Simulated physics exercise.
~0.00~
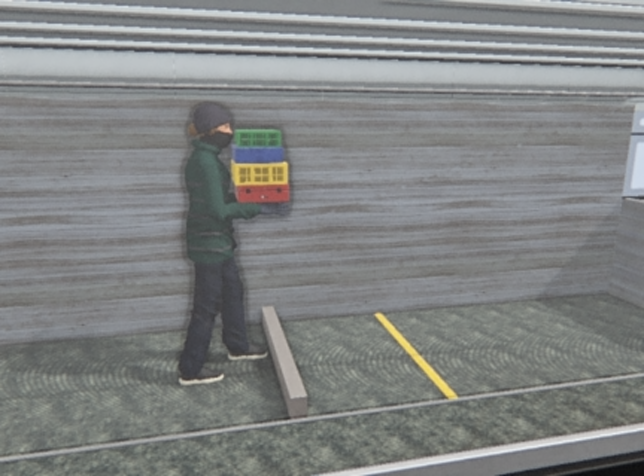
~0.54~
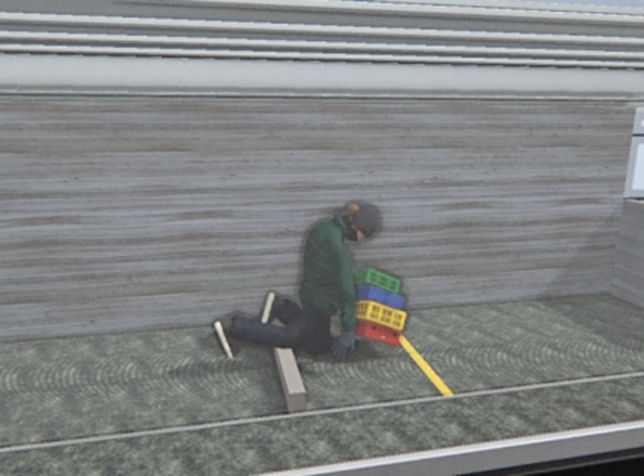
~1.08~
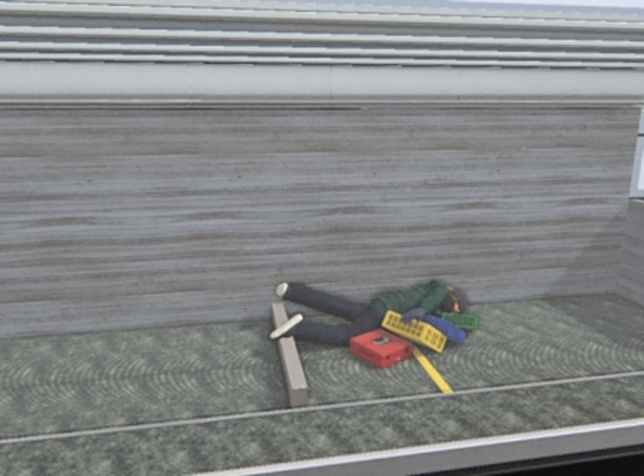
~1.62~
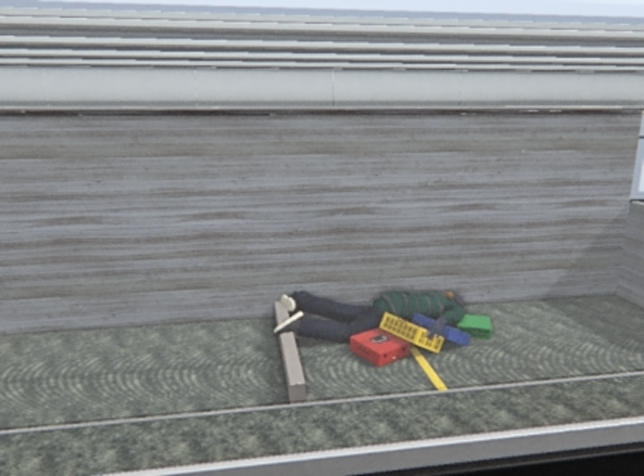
The video shows a masked person carrying a stack of colourful crates who pitches forward over a low rail, dropping to the knees and then flat, spilling the stack; the red box rests short of the yellow line, while the blue and green crates and the person's head lie past it.
